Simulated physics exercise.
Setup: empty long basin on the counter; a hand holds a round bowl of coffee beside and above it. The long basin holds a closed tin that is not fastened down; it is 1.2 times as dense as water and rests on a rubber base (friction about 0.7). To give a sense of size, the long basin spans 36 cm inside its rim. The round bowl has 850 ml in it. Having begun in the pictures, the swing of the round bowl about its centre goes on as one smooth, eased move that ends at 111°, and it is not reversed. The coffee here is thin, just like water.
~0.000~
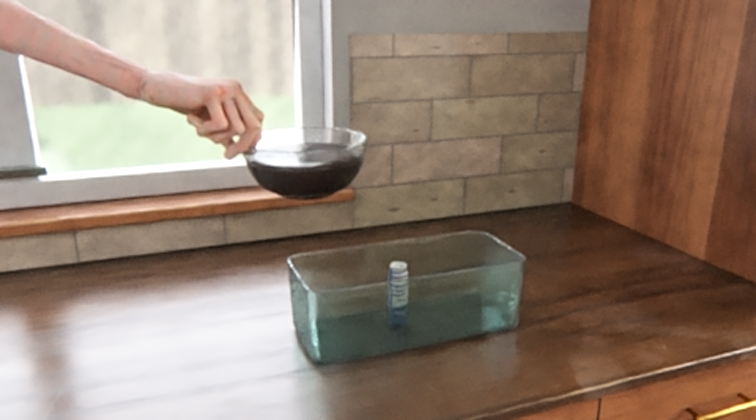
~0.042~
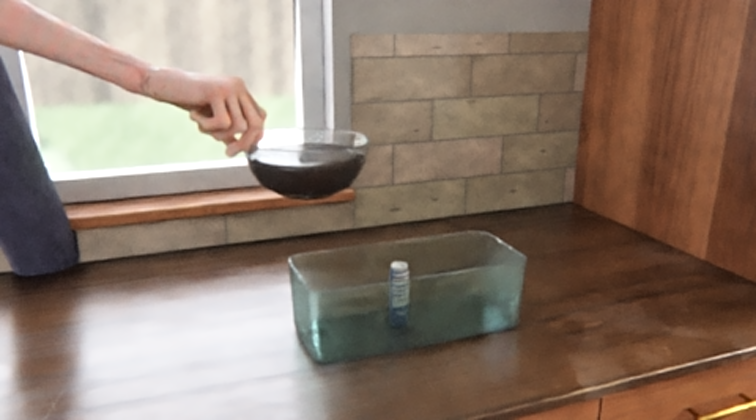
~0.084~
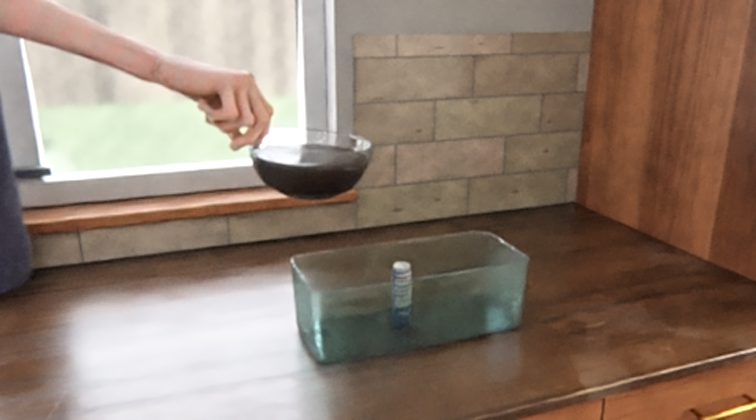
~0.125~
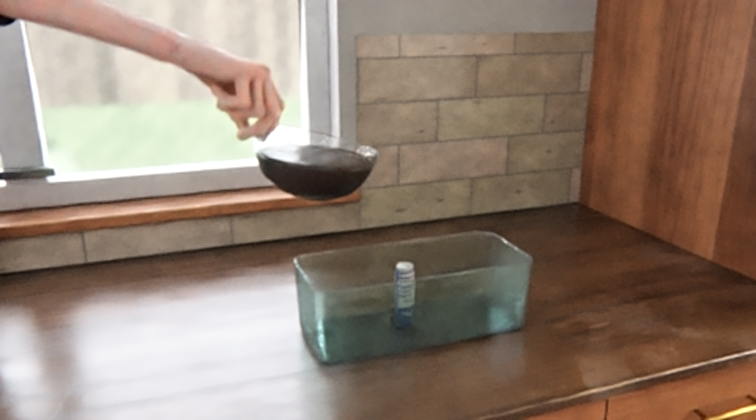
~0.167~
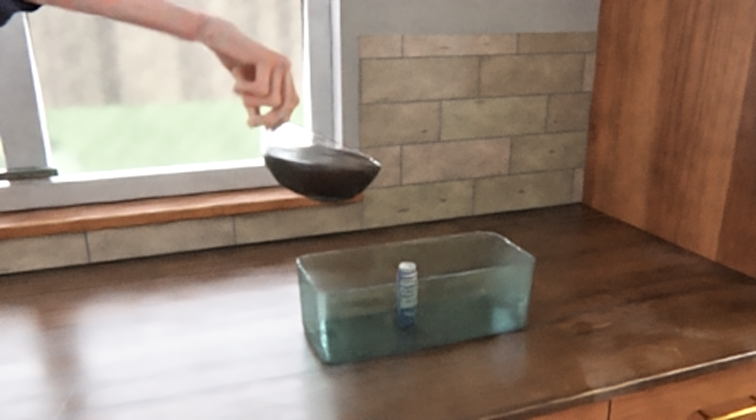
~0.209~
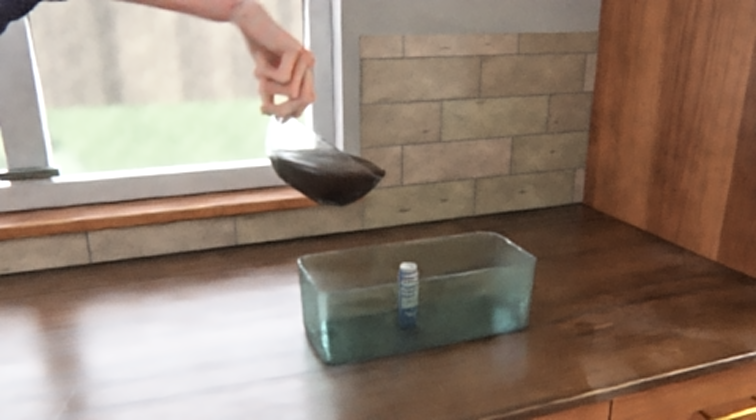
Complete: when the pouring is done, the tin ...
... has gone over.
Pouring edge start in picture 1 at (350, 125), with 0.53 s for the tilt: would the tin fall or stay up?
After that, the tin overturns.
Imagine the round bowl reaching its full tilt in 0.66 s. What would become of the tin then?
The tin topples.
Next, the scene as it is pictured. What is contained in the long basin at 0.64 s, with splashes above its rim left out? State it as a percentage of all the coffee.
It works out near 96 per cent.
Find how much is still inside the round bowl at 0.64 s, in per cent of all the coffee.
I'd estimate some 0 per cent.
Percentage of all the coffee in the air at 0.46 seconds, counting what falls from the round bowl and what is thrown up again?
At that moment, about 46 percent.
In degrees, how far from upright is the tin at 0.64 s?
Looks like some 10 degrees from vertical upright.
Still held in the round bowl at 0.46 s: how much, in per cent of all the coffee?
Portion remaining: Approx. 5 per cent.
By 0.46 s the tilt is 106° and 5 per cent is still to pour; the tin stands where it began.
By 0.64 s the tilt is 111° and 0 per cent is still to pour; the tin leans 11°.
By 0.82 s the tilt is 111° and 0 per cent is still to pour; the tin lies on its side.
By 1.03 s the tilt is 111° and 0 per cent is still to pour; the tin lies on its side.
At rest the tin lies on its side.
